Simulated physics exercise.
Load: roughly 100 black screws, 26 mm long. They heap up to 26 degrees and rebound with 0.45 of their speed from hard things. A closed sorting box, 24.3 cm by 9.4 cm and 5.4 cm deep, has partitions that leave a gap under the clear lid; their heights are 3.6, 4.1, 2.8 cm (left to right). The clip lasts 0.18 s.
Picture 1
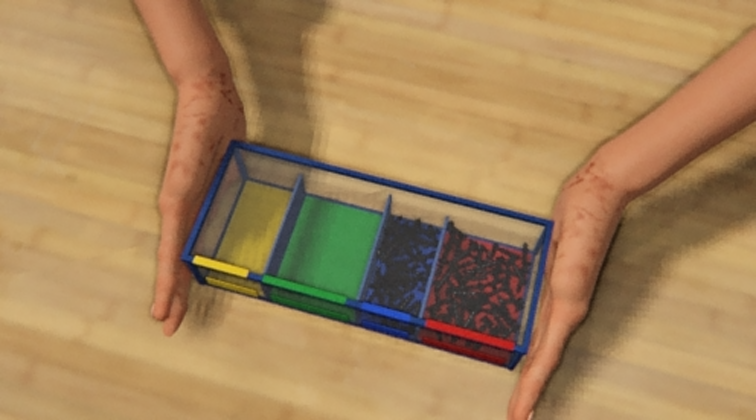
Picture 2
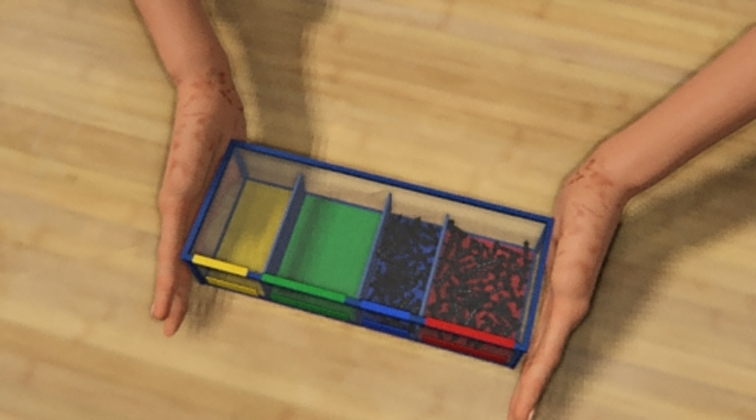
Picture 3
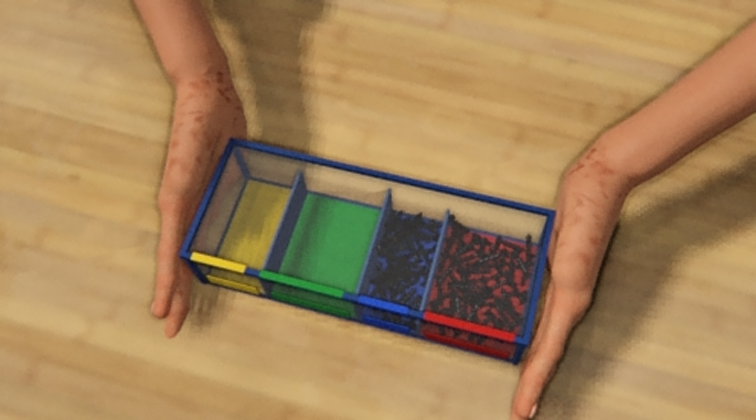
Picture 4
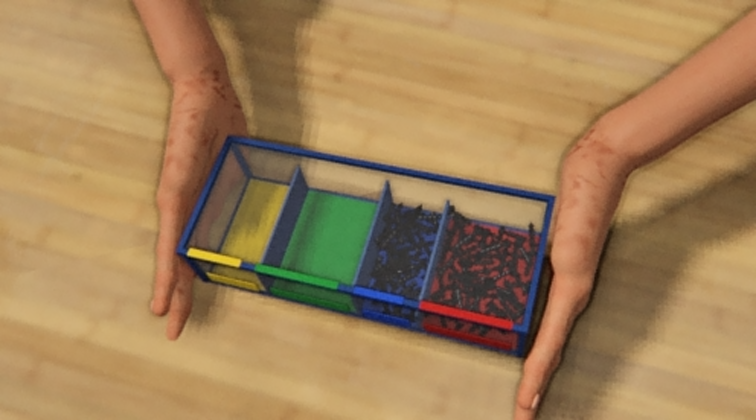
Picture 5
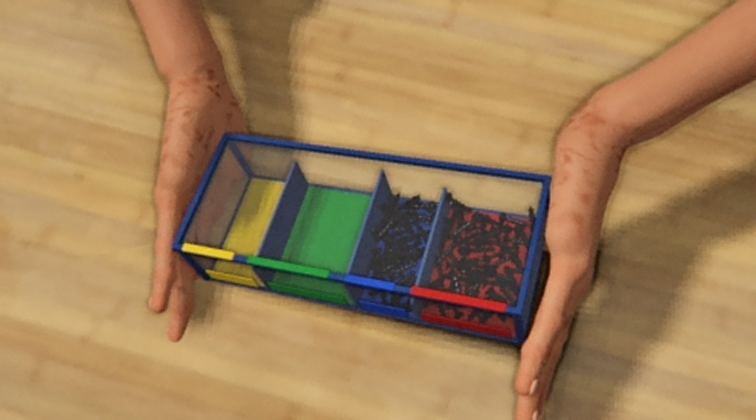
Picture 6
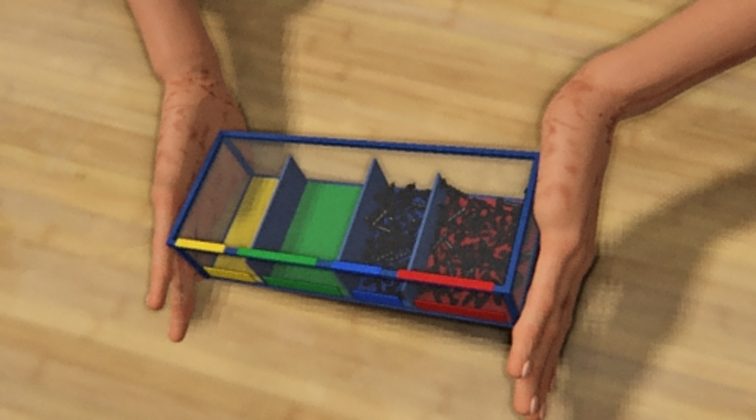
The clip opens with two hands holding a clear, blue-edged box above a wooden surface, its four compartments coloured yellow, green, blue and red. The hands gradually tilt the box, raising its right end, while the small dark pieces remain in the blue and red compartments.
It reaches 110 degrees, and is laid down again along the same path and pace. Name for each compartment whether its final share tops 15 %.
Red: Below, blue: Above, green: Below, yellow: Below.
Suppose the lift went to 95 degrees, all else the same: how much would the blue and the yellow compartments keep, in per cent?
Blue 85, yellow 0.
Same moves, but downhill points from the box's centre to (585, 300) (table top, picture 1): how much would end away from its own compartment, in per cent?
About 45 per cent.
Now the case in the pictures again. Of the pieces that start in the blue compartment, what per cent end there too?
Roughly 90 per cent.
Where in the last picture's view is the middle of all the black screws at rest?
Near (409, 252).
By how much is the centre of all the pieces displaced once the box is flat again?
Roughly 4.0 cm.
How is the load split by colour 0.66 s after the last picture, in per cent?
Red 25, blue 75, green 0, yellow 0.
Then, 0.66 s after the last picture, tilt 110 degrees; red 25 %, blue 75 %.
Then, 1.10 s after the last picture, tilt 49 degrees; red 5 %, blue 90 %, green 5 %.
Then, 1.62 s after the last picture, tilt 0 degrees; red 5 %, blue 90 %, green 5 %.
In the end, red 5 %, blue 90 %, green 5 %, yellow 0 %.
